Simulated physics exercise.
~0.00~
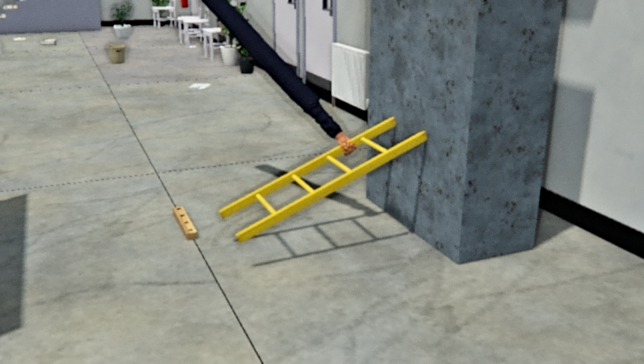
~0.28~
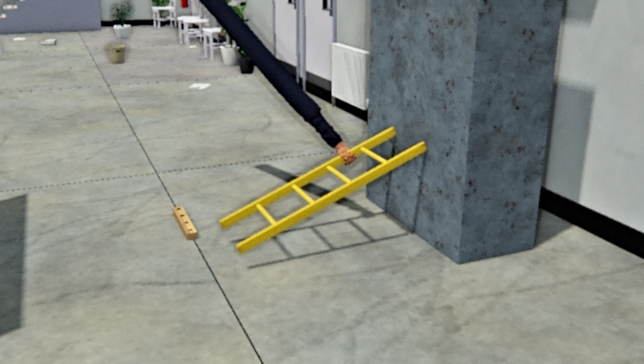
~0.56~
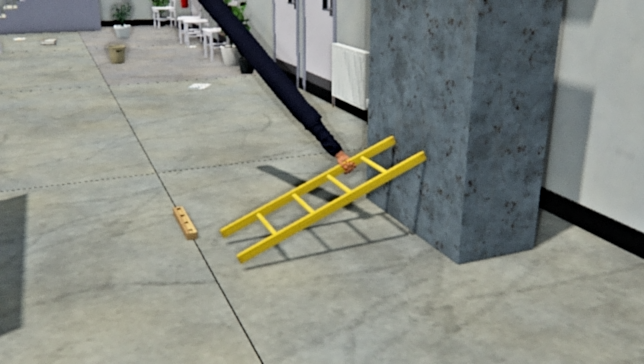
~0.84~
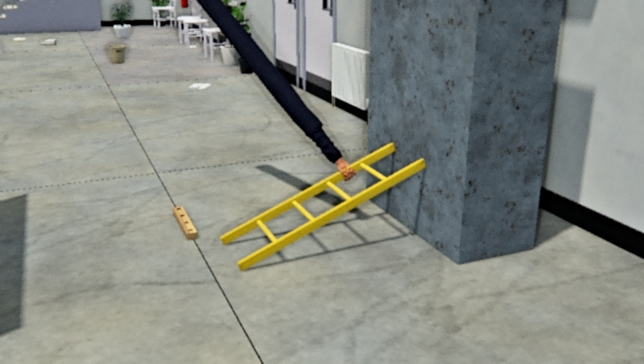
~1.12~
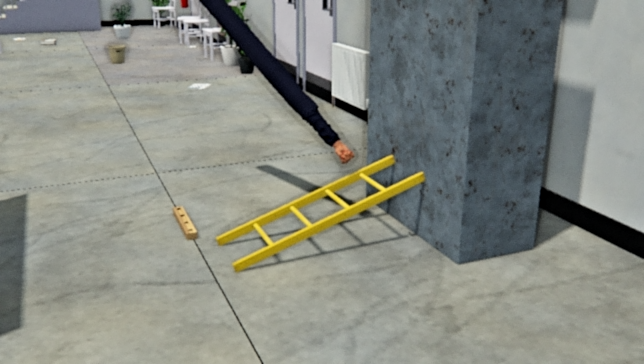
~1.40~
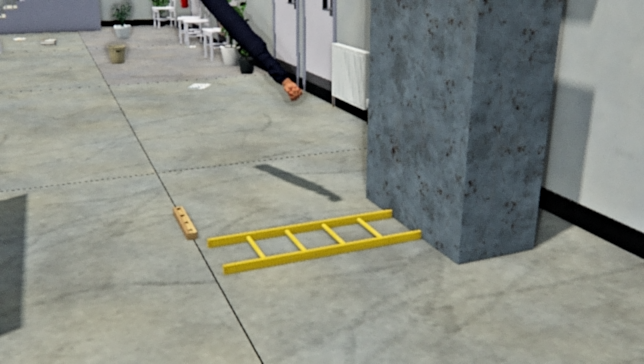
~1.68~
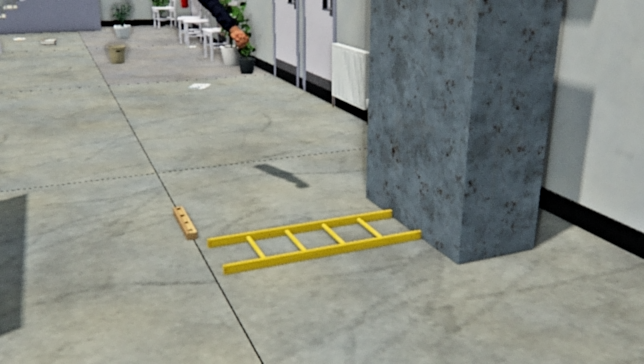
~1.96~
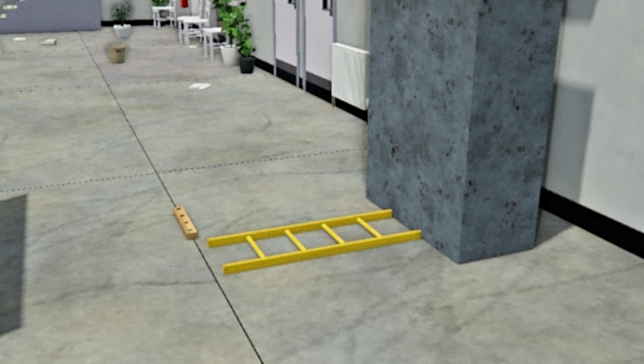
A hand lowers a leaning yellow rack and lets go, and it falls flat.
